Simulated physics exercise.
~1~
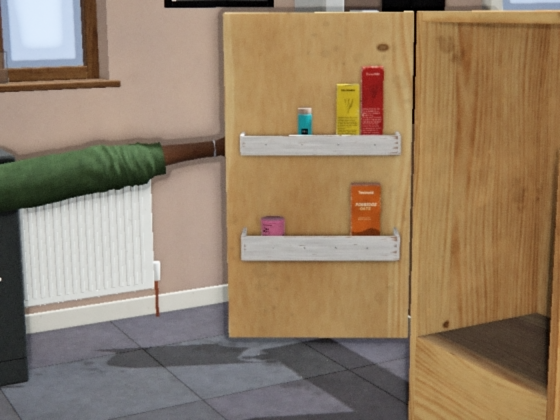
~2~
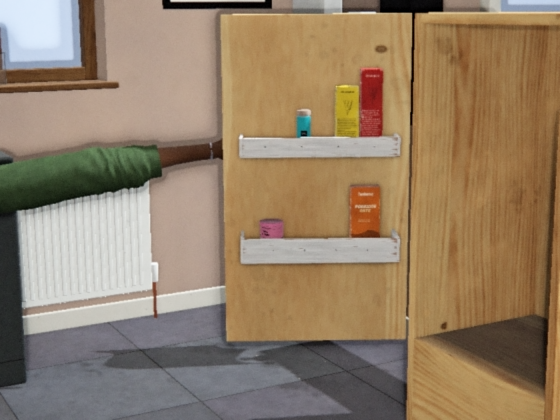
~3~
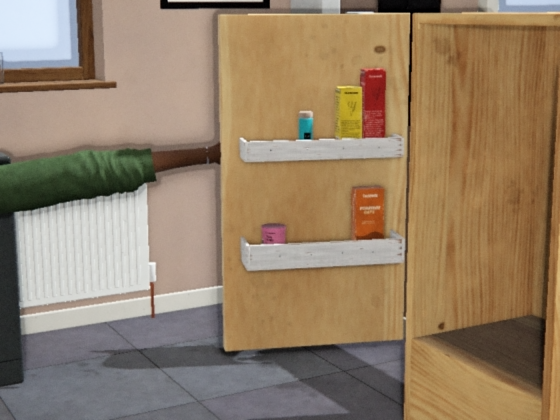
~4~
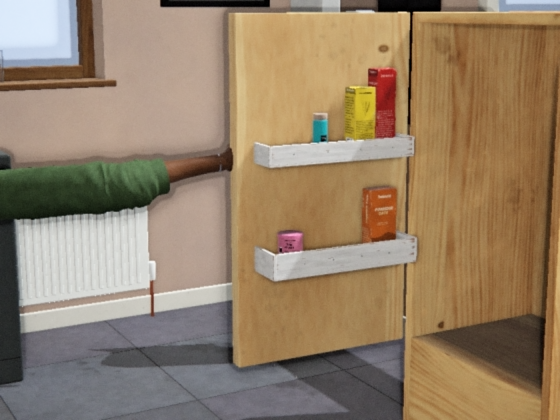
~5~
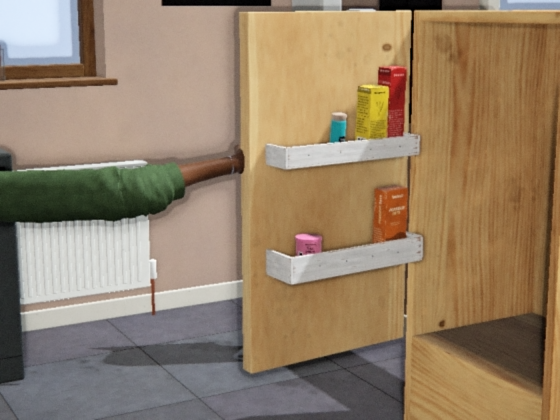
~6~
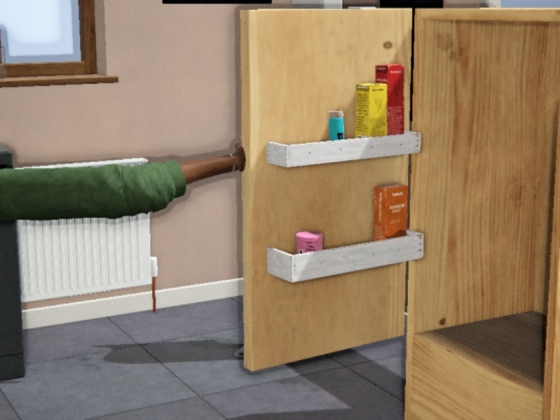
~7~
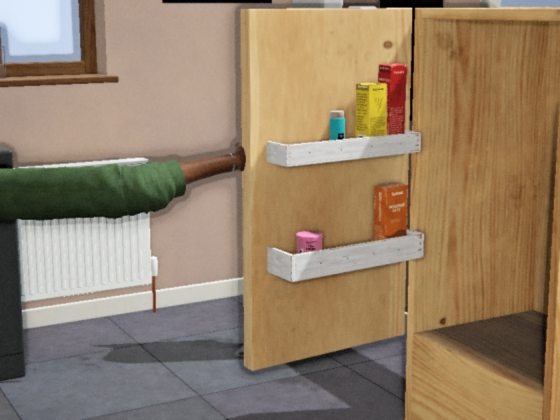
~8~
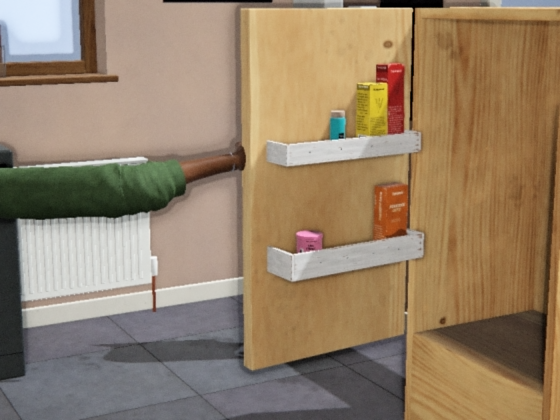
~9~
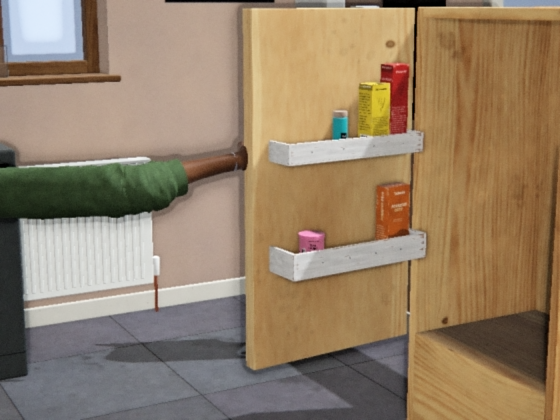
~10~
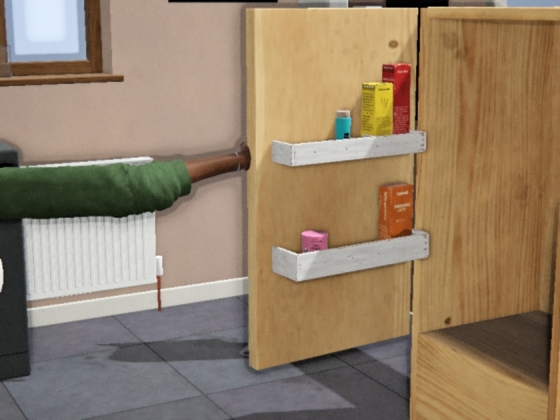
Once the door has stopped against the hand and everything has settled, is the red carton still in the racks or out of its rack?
The red carton is still in the racks. It stands upright in the upper one beside the yellow carton.
